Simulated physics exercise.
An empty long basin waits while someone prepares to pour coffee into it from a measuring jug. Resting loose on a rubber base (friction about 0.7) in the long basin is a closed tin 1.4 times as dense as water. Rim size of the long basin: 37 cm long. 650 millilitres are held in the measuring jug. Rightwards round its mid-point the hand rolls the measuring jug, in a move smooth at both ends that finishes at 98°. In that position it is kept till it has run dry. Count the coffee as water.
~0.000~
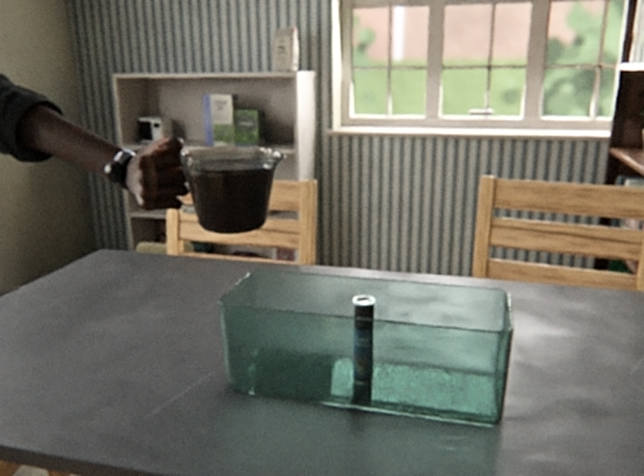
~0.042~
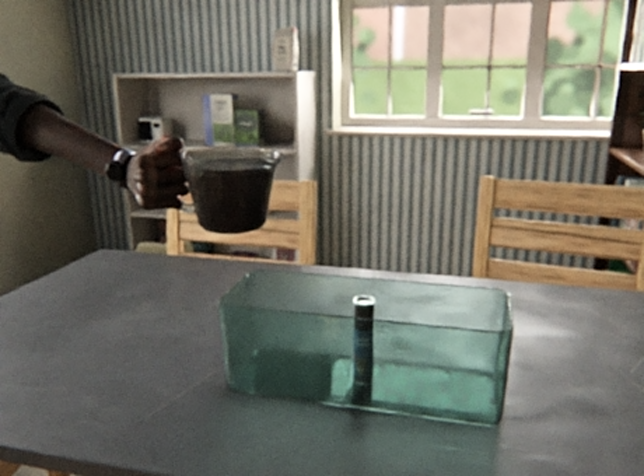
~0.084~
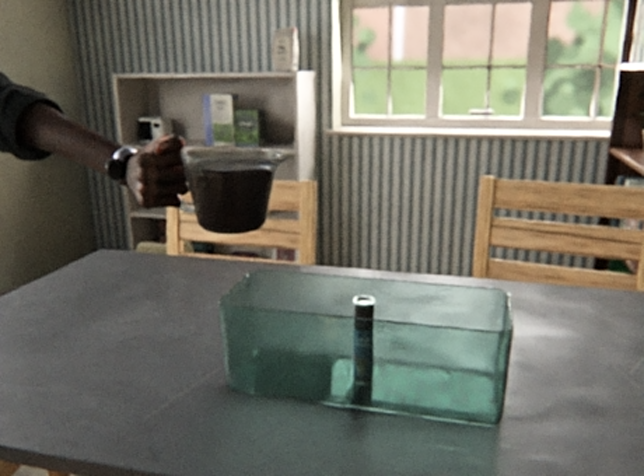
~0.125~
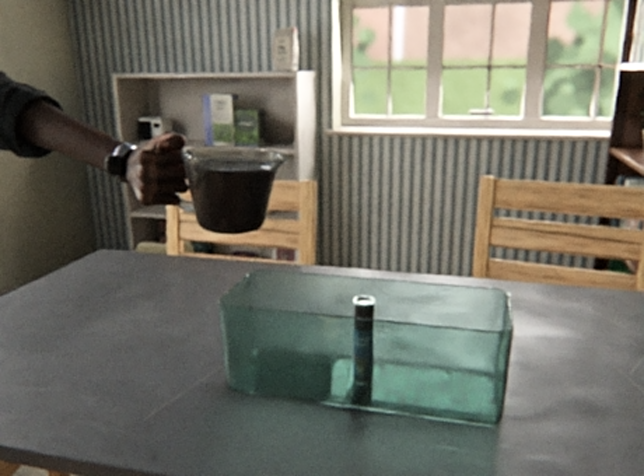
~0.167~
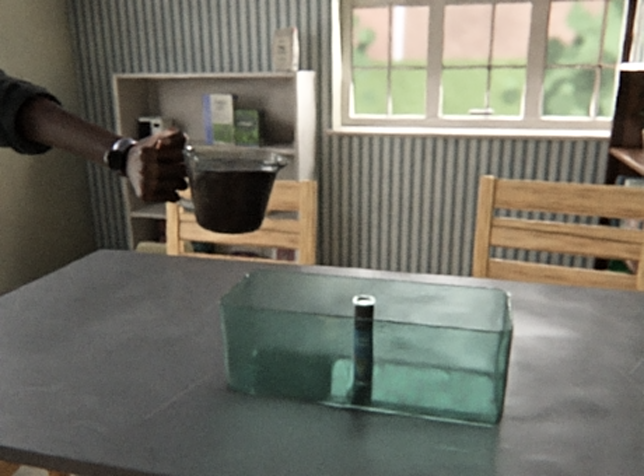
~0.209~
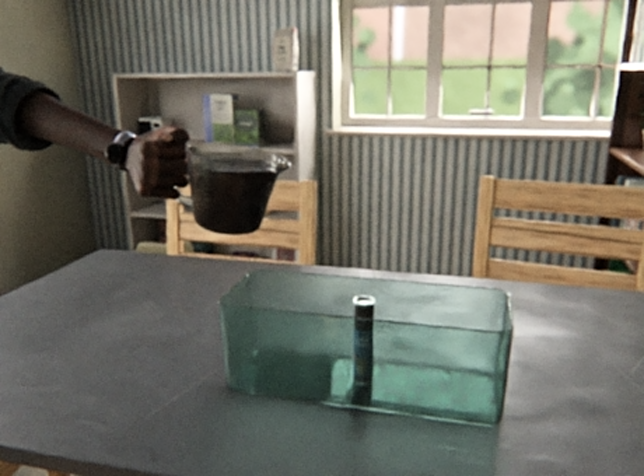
A hand held a clear jug of dark coffee above a table, beside a long green see-through basin with a small dark tin standing in it, then slowly tilted the jug slightly to the right.
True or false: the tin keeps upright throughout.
True.
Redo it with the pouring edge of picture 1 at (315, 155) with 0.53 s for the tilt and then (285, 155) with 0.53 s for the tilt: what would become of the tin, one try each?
Trial 1 - tin tips; trial 2 - tin stays standing.
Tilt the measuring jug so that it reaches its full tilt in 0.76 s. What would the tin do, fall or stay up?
Outcome - the tin remains standing.
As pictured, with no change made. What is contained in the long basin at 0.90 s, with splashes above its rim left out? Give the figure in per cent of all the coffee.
The share is close to 70 percent.
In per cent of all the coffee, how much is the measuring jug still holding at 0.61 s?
I'd put it near 70 percent.
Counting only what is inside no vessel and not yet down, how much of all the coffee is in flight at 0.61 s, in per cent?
Around 22 in a hundred.
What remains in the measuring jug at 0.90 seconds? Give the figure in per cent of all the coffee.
16 per cent or so.
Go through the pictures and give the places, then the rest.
Tilt 0°; pouring edge (285, 156); surface from (193, 163) to (273, 165); the long basin's rim runs from (235, 287) to (511, 311); the tin's top is at (364, 304), in the first picture.
Tilt 0°; pouring edge (285, 157); surface from (193, 162) to (273, 166), in the second picture.
Tilt 2°; pouring edge (286, 158); surface from (194, 162) to (274, 166), in the third picture.
Tilt 3°; pouring edge (287, 160); surface from (195, 162) to (274, 166), in the fourth picture.
Tilt 6°; pouring edge (288, 163); surface from (196, 162) to (276, 168), in the fifth picture.
Tilt 9°; pouring edge (290, 167); surface from (198, 162) to (279, 168), in the sixth picture.
By 0.61 s the tilt is 62° and 70 per cent is still to pour; the tin stands where it began.
By 0.90 s the tilt is 94° and 15 per cent is still to pour; the tin stands where it began.
By 1.21 s the tilt is 98° and 1 per cent is still to pour; the tin stands where it began.
By 1.54 s the tilt is 98° and 0 per cent is still to pour; the tin stands where it began.
At rest the tin stands where it began.
